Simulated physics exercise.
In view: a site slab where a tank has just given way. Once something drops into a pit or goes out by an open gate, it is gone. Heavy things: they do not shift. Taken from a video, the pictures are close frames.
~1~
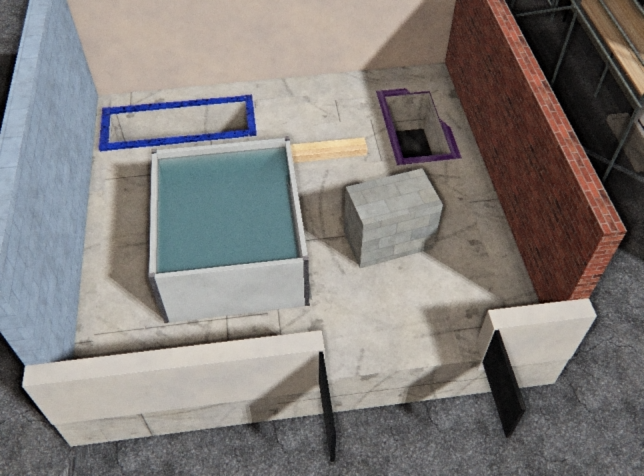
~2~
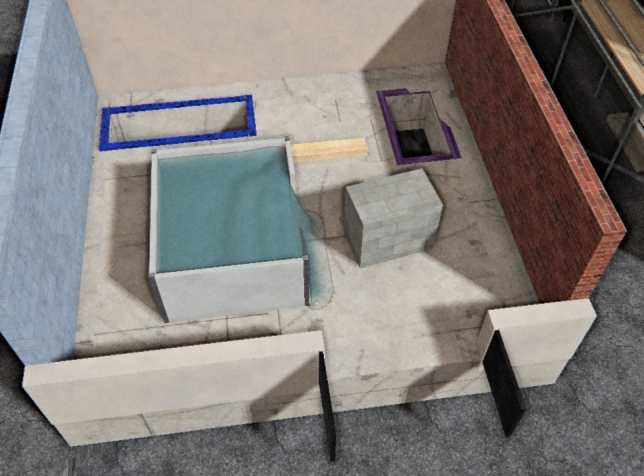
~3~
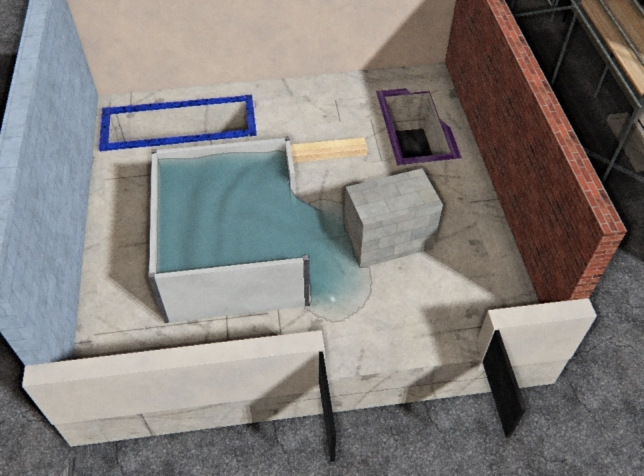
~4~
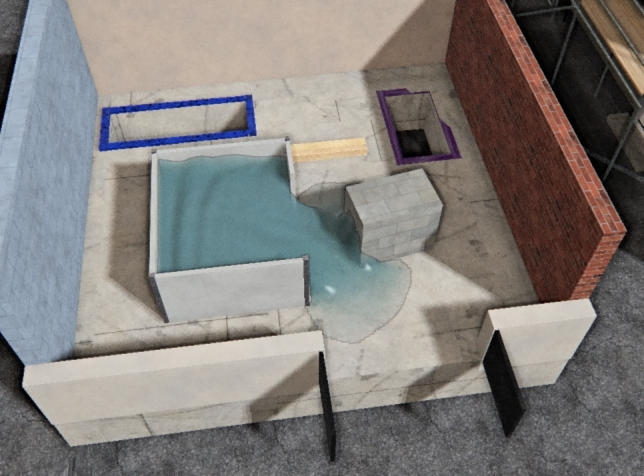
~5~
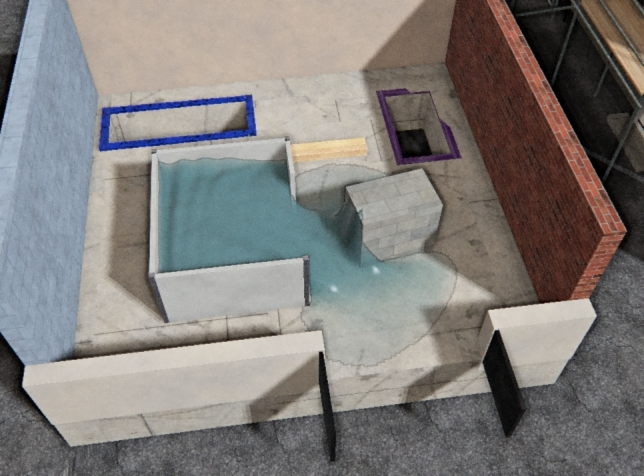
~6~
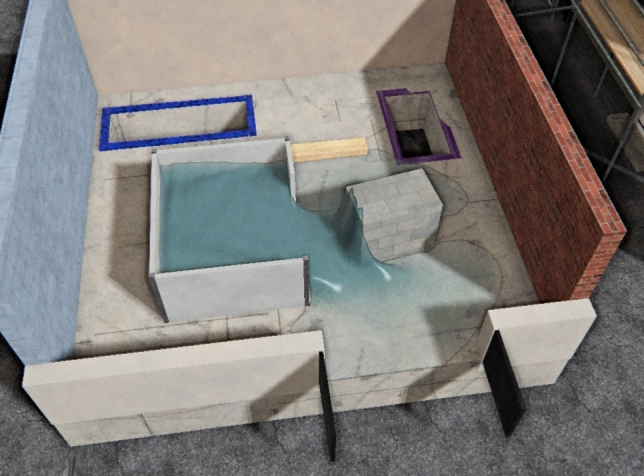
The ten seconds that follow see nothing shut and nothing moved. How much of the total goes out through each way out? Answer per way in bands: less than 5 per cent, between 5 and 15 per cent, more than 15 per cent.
Going out through each: The gate, more than 15 per cent; the purple pit, more than 15 per cent; the blue pit, less than 5 per cent.
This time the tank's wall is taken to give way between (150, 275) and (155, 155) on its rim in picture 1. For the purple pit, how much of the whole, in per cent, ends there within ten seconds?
Purple 12 %.
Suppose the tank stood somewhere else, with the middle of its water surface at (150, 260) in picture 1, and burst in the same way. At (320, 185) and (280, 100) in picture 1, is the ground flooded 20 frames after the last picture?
Result, in sequence: Waterlogged; unreached.
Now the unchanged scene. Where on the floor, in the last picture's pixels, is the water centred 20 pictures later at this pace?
The spot I would choose is (326, 231).
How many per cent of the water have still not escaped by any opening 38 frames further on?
Some 44 parts in a hundred have not run off.
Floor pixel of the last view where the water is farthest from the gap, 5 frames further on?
My guess would be about (461, 107).
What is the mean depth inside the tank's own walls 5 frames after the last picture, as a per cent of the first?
I'd say some 52 %.
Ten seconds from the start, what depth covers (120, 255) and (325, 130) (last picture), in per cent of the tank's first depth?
Estimate, in order: 2 and 2 percent.
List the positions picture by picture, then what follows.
In the first picture, the tank at (226, 206) is whole and still.
In the second picture, water pours out at (297, 243) and has run to (308, 215).
In the third picture, the front is at a hidden place, out from the gap at (297, 246).
In the fourth picture, the front is at a hidden place, out from the gap at (298, 248).
In the fifth picture, water pours out at (298, 248) and has run to a hidden place.
In the sixth picture, water pours out at (298, 248) and has run to (496, 280).
A moment on, water covers 40 % of the floor; the gate 5 %, the purple pit 2 %, the blue pit 0 %.
Next, water covers 50 % of the floor; the gate 14 %, the purple pit 7 %, the blue pit 0 %.
Then, water covers 55 % of the floor; the gate 22 %, the purple pit 15 %, the blue pit 0 %.
Later, water covers 70 % of the floor; the gate 30 %, the purple pit 25 %, the blue pit 0 %.
In the end, water covers 80 % of the floor; the gate 37 %, the purple pit 32 %, the blue pit 0 %.
